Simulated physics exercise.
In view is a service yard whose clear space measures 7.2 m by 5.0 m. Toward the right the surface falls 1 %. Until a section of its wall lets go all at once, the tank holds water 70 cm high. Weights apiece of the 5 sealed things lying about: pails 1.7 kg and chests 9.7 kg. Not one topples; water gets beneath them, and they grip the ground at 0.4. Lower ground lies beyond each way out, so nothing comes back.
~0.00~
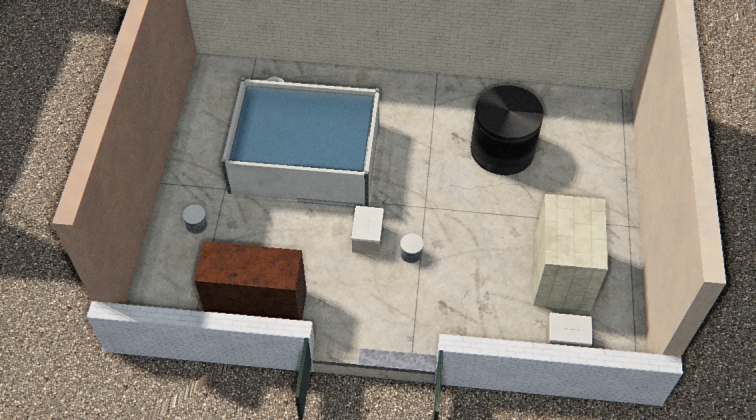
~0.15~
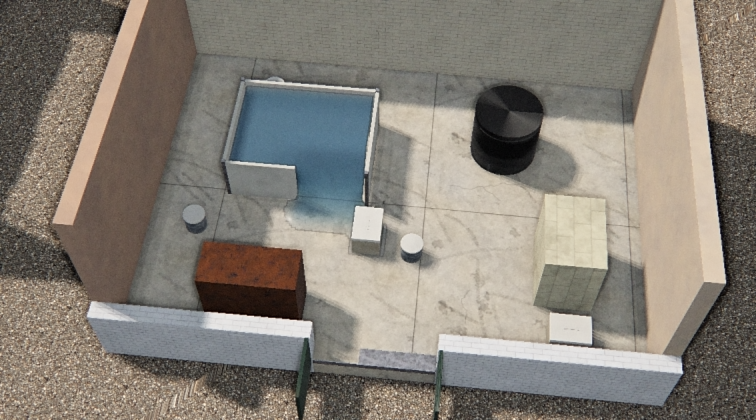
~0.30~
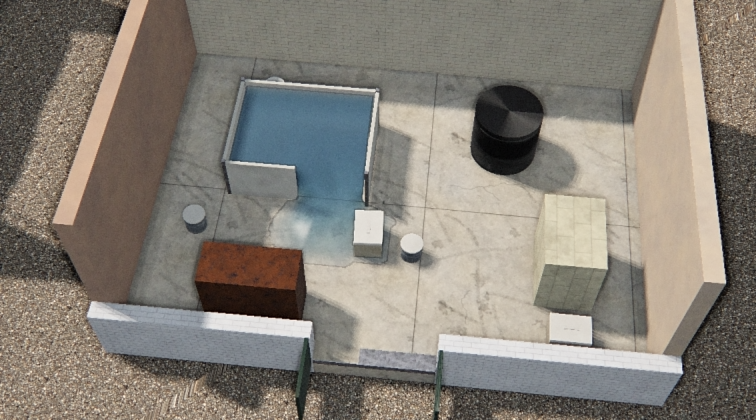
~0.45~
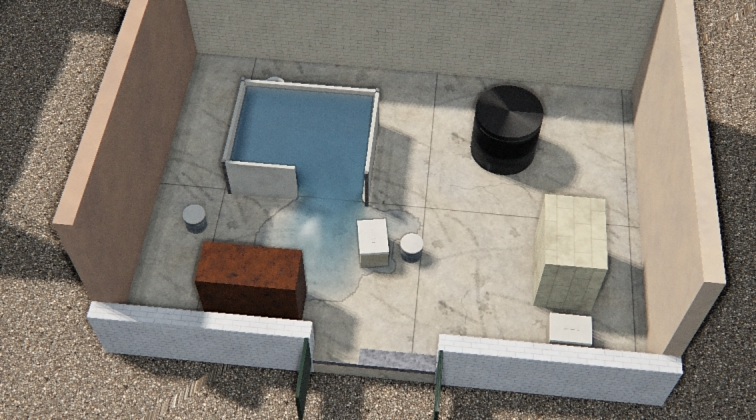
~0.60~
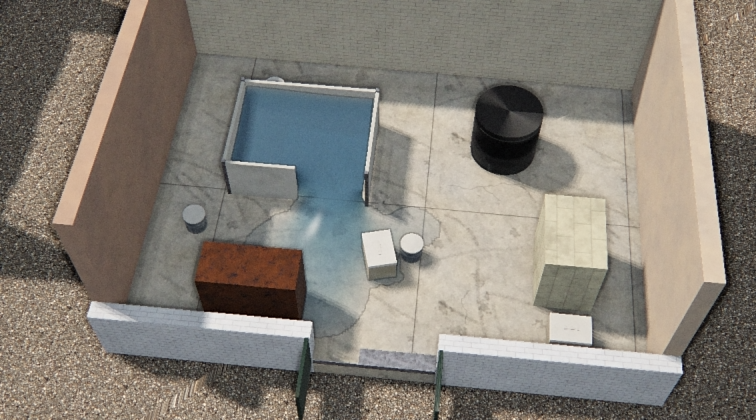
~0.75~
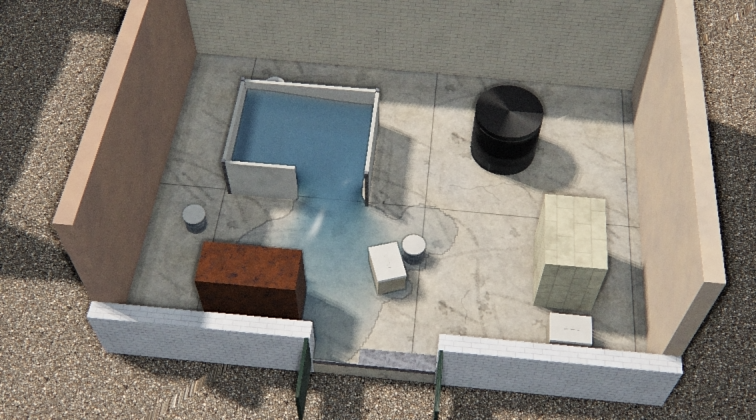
Water pours through a gap that opens in the front wall of a white-rimmed tank, at the back left of a walled yard seen from high above by a still camera. A rust-brown block, a black cylinder, a pale block, small white chests and grey pails stand around the stone floor. The water spreads forward and rightward, and the nearest white chest slides right, turning slightly, beside a pail that barely shifts.
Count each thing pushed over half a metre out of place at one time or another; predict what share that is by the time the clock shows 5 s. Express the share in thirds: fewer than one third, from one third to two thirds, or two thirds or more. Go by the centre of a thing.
Result: The highest band.
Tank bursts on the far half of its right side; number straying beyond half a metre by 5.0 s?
0.
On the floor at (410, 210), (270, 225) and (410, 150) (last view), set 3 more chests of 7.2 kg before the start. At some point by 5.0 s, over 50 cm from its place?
Note, in sequence: Under threshold; under threshold; under threshold.
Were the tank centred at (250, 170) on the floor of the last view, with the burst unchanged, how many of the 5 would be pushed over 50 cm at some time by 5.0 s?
3.
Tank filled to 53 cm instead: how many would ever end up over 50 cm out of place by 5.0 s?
4.
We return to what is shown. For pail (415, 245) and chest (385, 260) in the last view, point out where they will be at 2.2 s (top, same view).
First one near (524, 289), second near (465, 323).
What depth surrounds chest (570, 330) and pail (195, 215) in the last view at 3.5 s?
Around 5 cm and 2 cm.
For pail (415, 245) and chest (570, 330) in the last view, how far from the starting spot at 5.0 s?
In that order: 300 cm, 200 cm.
After 1.1 s 2 of 5 are over 50 cm from their spots; 0 afloat.
After 2.2 s 3 of 5 are over 50 cm from their spots; 2 afloat.
After 3.5 s 4 of 5 are over 50 cm from their spots; 2 afloat.
After 5.0 s 4 of 5 are over 50 cm from their spots, and 4 have been at some point; 3 afloat.
